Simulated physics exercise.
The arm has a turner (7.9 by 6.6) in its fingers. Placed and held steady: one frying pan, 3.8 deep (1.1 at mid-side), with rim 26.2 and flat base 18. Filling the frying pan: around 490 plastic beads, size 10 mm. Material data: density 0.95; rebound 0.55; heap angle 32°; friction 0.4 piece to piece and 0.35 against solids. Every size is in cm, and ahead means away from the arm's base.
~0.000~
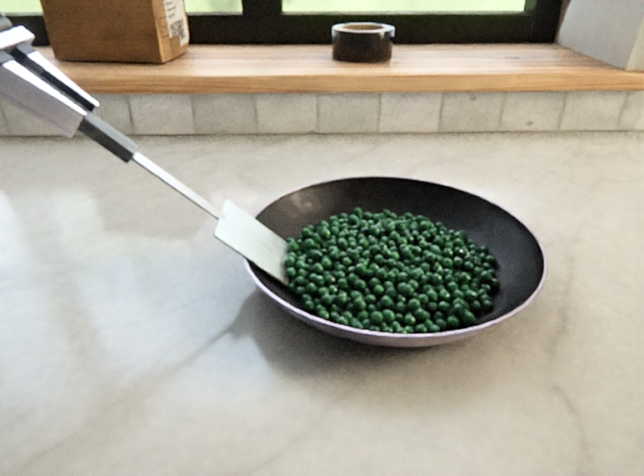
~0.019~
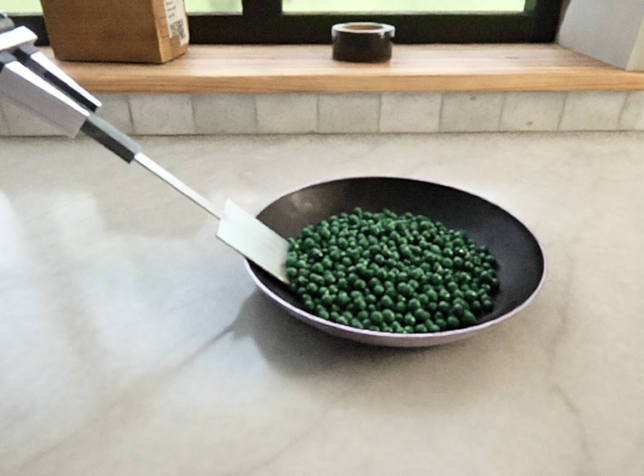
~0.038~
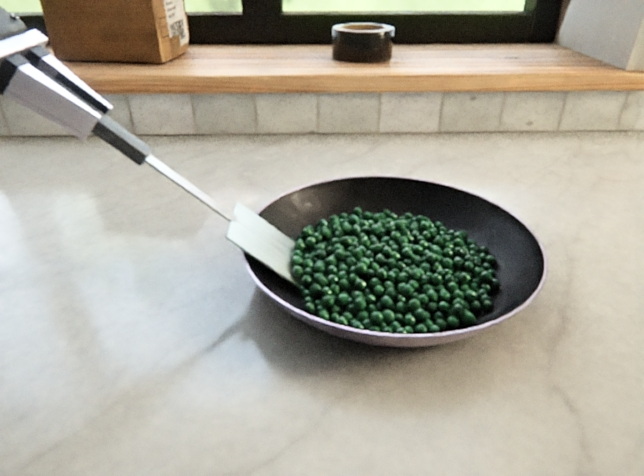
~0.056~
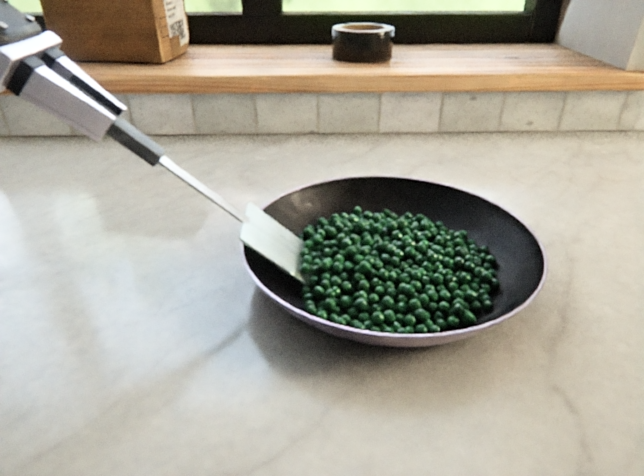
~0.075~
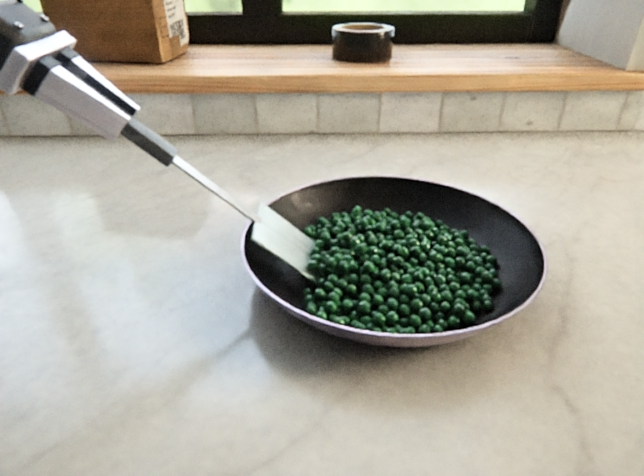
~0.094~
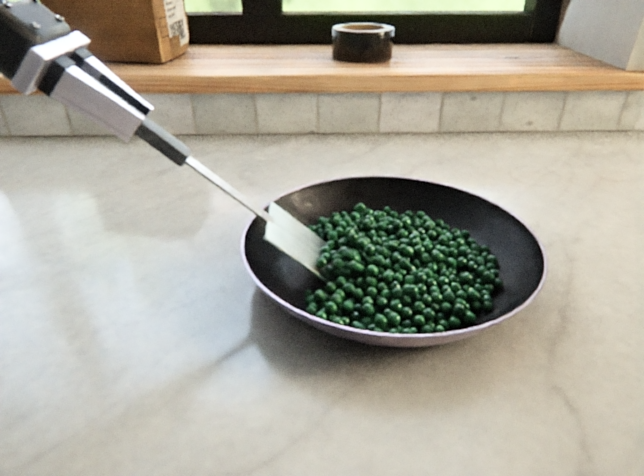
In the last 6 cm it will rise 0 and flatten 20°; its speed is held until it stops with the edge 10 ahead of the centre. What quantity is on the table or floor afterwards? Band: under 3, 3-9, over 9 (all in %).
3-9 %.
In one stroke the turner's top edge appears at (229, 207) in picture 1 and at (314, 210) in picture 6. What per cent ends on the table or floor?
It works out to about 10 %, more or less.
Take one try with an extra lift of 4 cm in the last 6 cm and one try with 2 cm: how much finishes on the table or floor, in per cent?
It works out to some 5 per cent for the first setting and some 10 per cent for the second.
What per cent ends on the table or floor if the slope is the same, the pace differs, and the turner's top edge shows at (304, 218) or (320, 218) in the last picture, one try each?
About 15 and 15 percent.
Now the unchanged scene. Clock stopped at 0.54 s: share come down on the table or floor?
It works out to about 4 in a hundred.
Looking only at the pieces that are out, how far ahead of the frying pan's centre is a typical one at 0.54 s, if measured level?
It's close to 16 cm ahead of the centre.
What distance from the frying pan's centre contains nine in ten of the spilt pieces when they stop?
Distance from centre: Approx. 20 cm.
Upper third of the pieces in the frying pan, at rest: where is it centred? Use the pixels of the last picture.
(490, 245).
By 0.19 s, sloping 42°, highest piece 4 above the table; 488 in the frying pan.
By 0.29 s, sloping 35°, highest piece 4 above the table; 488 in the frying pan.
By 0.54 s, sloping 22°, highest piece 5 above the table; 466 in the frying pan, 22 on the table or floor.
By 1.59 s, sloping 22°, highest piece 5 above the table; 466 in the frying pan, 22 on the table or floor.
Final count, 466 in the frying pan, 22 on the table or floor. That is 5 % on the table or floor.
